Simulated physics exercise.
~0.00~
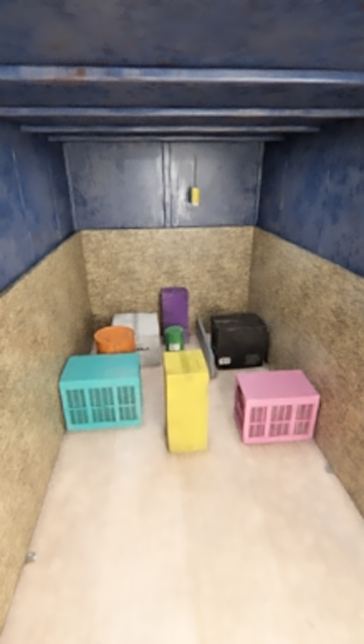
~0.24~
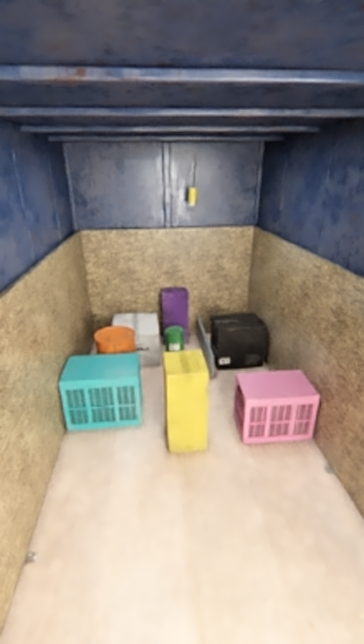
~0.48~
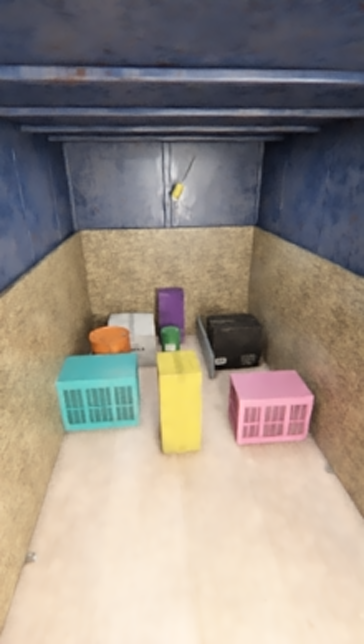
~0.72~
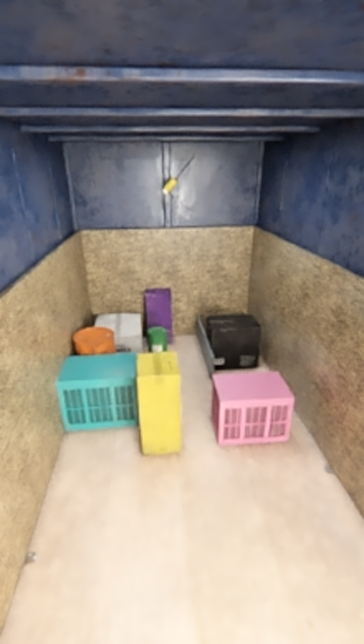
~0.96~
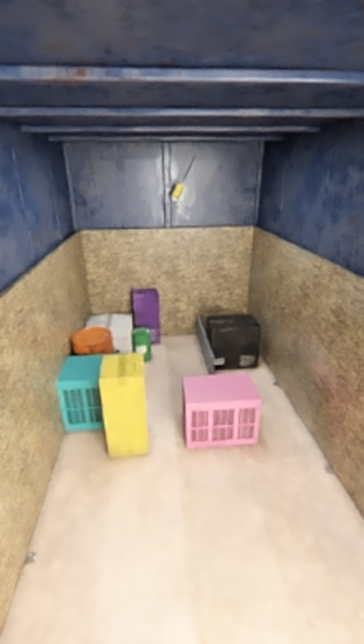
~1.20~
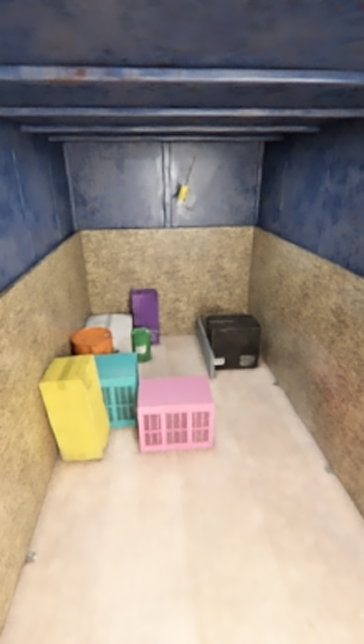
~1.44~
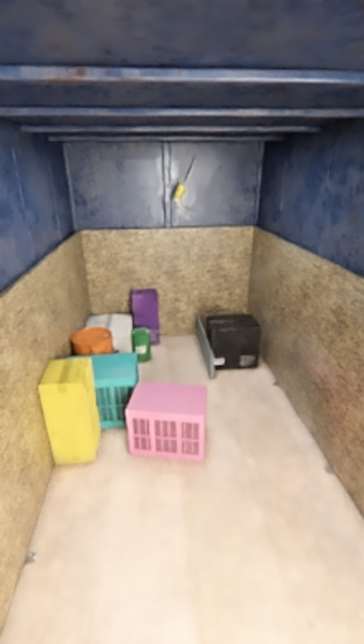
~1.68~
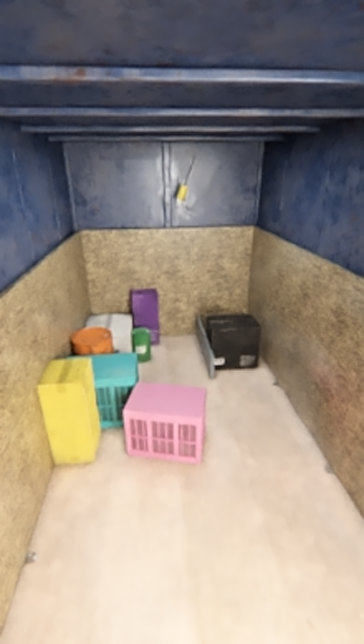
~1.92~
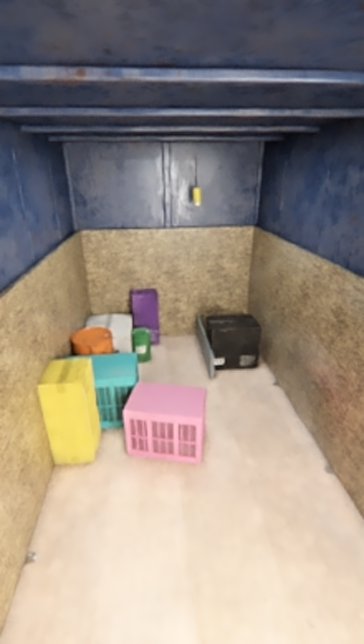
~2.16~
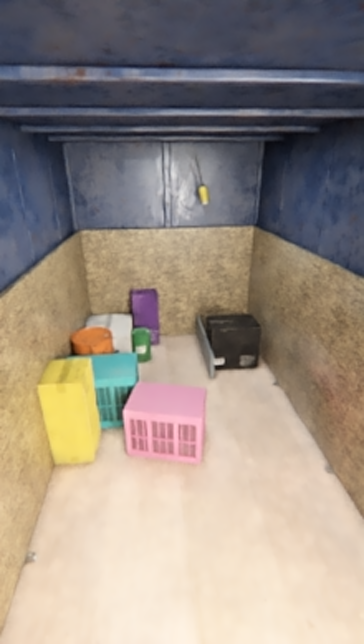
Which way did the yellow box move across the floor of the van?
The yellow box slid to the left, passing in front of the turquoise chest and stopping by the left wall.
